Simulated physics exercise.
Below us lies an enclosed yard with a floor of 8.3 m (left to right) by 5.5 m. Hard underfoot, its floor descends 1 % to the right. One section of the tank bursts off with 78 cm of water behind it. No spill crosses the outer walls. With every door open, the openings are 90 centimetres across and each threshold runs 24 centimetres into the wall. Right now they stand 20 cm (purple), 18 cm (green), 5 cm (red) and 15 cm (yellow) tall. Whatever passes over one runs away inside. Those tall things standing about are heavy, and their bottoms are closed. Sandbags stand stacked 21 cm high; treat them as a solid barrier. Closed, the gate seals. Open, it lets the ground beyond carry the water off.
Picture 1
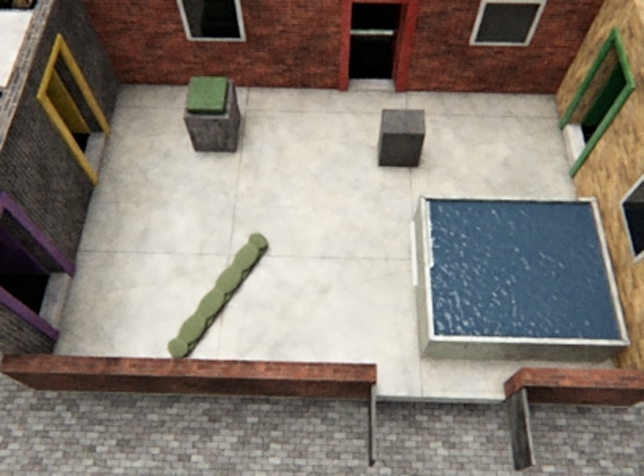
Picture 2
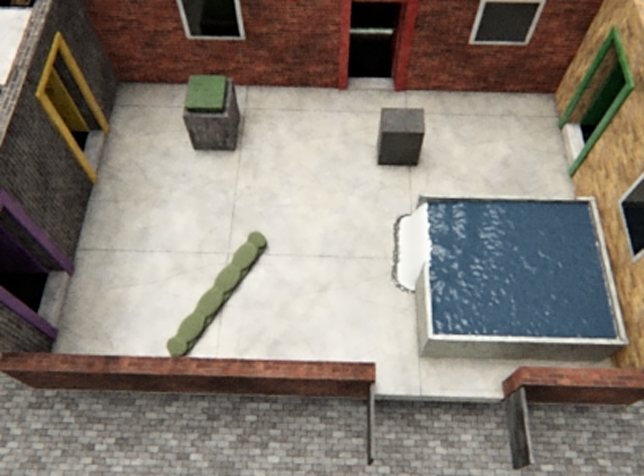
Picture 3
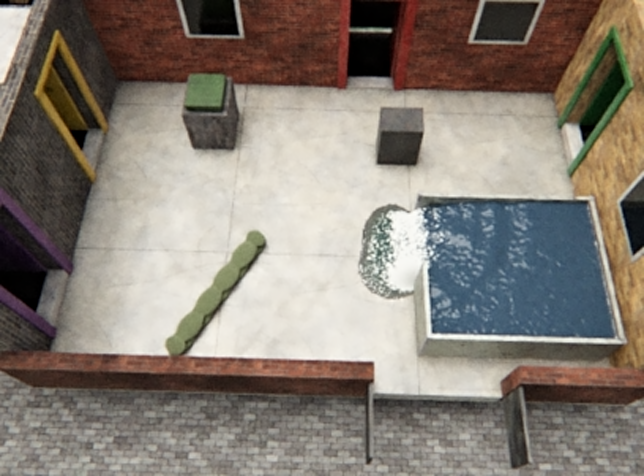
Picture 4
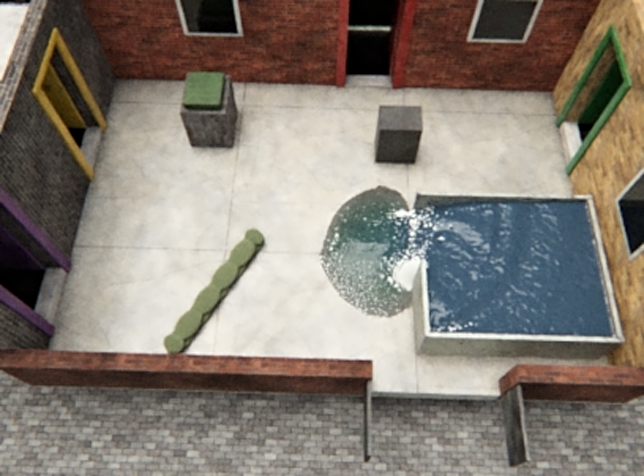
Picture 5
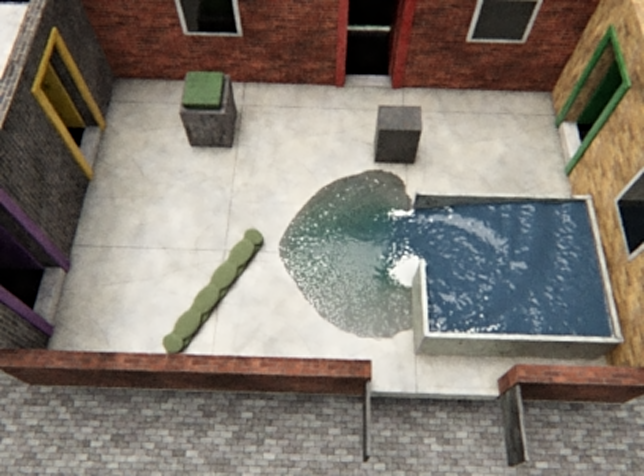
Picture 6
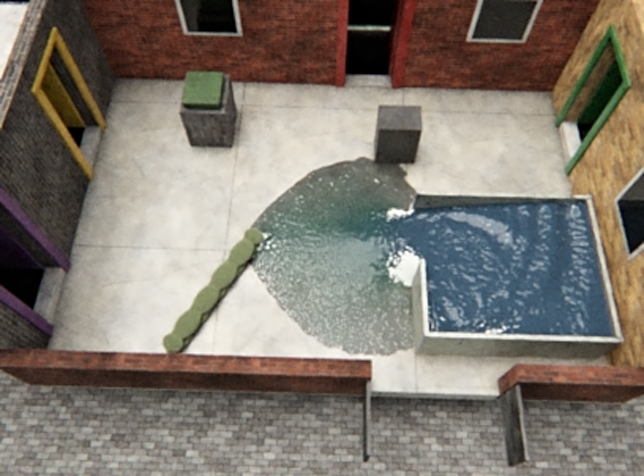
The footage shows a walled courtyard with a still tank of blue water at right; water bursts from the tank's left side and spreads leftward across the pale floor in a widening, foaming pool, reaching the green barrier's upper end.
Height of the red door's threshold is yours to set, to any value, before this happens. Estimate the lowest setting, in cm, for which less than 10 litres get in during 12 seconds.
Around 7 cm.
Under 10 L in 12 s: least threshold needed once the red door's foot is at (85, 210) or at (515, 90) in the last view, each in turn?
First place around 13.5 cm, second around 11.0 cm.
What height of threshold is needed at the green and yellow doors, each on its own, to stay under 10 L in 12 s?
Roughly 10.5 cm for the green door and roughly 26 cm for the yellow door.
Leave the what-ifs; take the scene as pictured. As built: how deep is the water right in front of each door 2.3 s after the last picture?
Depths in cm: Purple 18, green 0, red 3, yellow 27.
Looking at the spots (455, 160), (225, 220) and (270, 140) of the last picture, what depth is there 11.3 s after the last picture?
Taking the spots in order: About 6, 10 and 10 centimetres.
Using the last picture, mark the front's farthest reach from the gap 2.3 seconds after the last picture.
I'd put the front's tip around (116, 82).
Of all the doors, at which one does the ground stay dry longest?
The green door.
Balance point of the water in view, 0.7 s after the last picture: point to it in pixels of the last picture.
Centre of the water: Approx. (446, 270) px.
Then, 0.7 s after the last picture water covers 35 % of the floor, deepest (46 cm) near (407, 243); it has not reached the red door.
Then, 2.3 s after the last picture water covers 65 % of the floor, deepest (36 cm) near (204, 369); 3 cm at the red door, 0 litres in over its 5 cm threshold.
Then, 11.3 s after the last picture water covers 95 % of the floor, deepest (16 cm) near (587, 269); 8 cm at the red door, 28 litres in over its 5 cm threshold.
At the red door as built, the water peaked near 9 cm, 7.9 s after the last picture.
Run again over the same 12 s with other heights there, 23 litres in over 5.5 cm, 7 litres over 7.5 cm. The limit of 10 litres is kept from about 7 cm up.
